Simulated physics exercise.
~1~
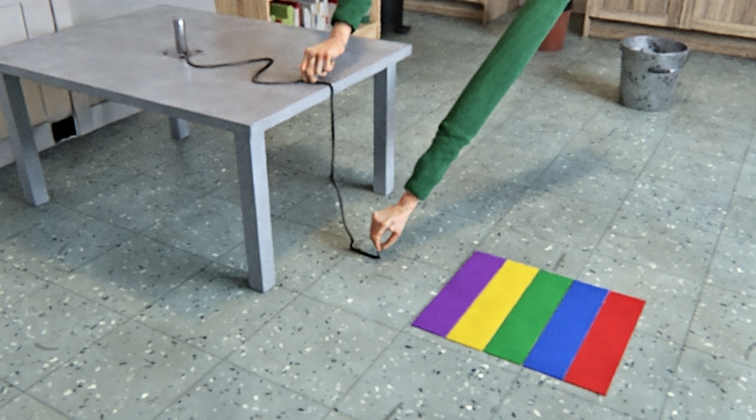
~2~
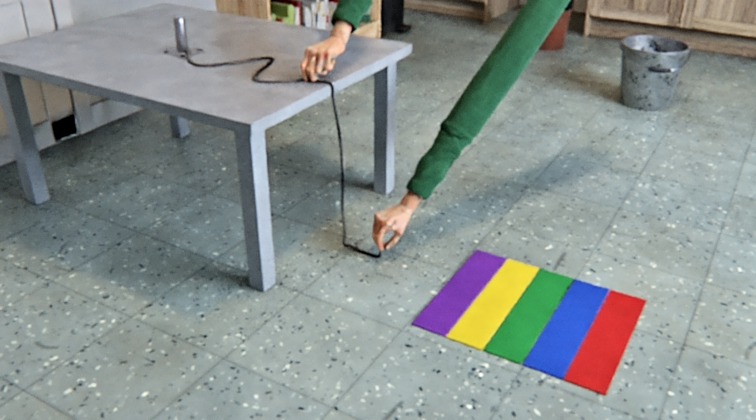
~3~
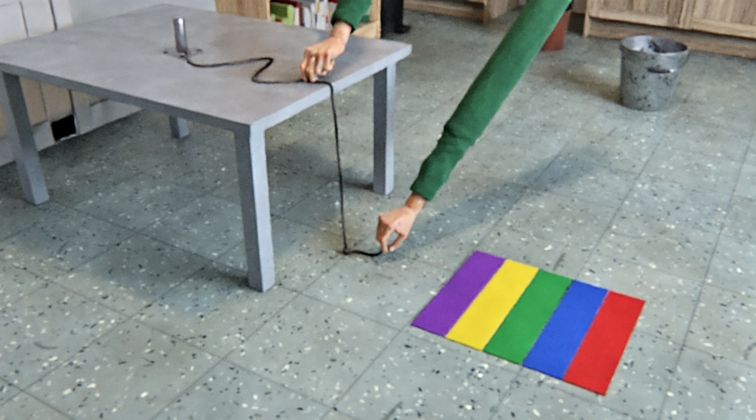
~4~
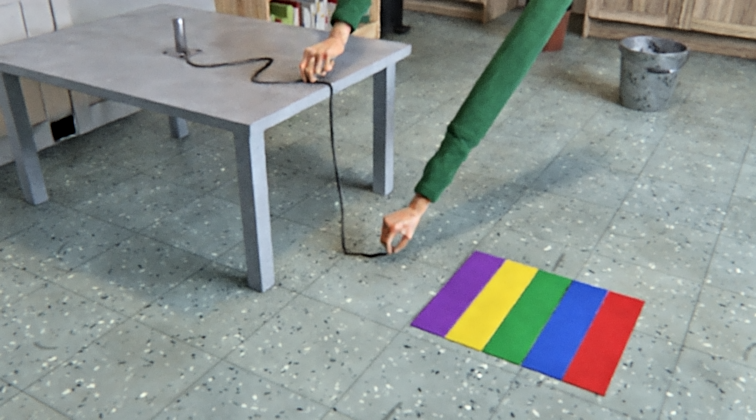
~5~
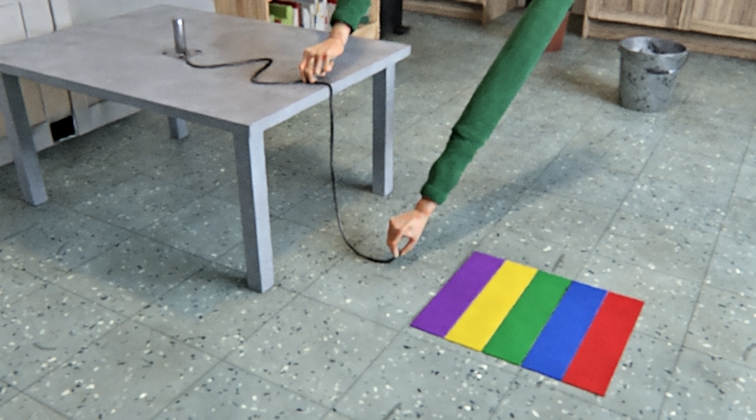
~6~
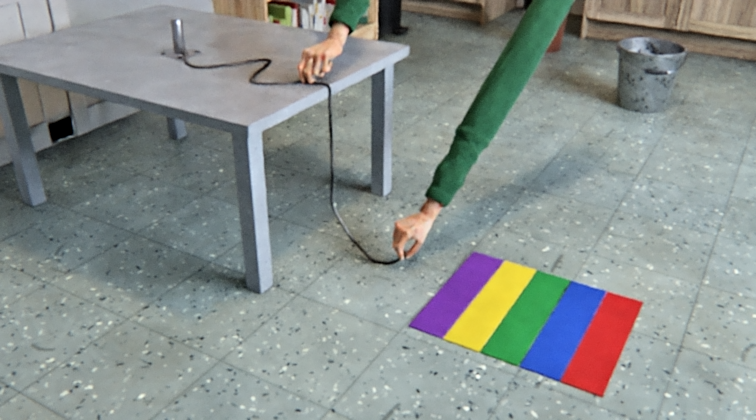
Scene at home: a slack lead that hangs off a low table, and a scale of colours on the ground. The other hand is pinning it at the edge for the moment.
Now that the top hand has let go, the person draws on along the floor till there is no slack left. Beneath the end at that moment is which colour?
Beneath it is red.
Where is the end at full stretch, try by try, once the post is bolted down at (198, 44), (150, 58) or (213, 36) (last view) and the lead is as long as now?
(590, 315), (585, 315) and (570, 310).
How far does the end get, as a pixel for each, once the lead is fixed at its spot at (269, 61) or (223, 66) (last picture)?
Approximately (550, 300), then (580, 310).
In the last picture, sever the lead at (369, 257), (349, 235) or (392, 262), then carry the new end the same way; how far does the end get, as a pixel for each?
Approximate pixels, cut by cut: (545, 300); (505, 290); (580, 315).
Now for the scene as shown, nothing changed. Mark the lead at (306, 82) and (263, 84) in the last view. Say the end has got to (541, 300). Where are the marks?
They end up close to (352, 151) and (338, 111).
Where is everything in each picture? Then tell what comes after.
End (381, 248); purple (440, 316); yellow (476, 328); green (513, 341); blue (552, 355); red (593, 369), in the first picture.
End (384, 247); lead through (193, 63) (263, 59) (255, 80) (332, 89) (342, 166) (345, 239), in the second picture.
End (388, 249), in the third picture.
End (392, 251); lead through (192, 64) (263, 59) (254, 80) (331, 90) (336, 166) (344, 239), in the fourth picture.
End (399, 254), in the fifth picture.
End (404, 257); lead through (190, 65) (261, 60) (252, 81) (329, 91) (332, 166) (350, 236), in the sixth picture.
Soon after, end near (541, 300); over green.
Then, end near (579, 312); over blue.
At full stretch, end near (603, 320); over red. It gets as far as the red strip.
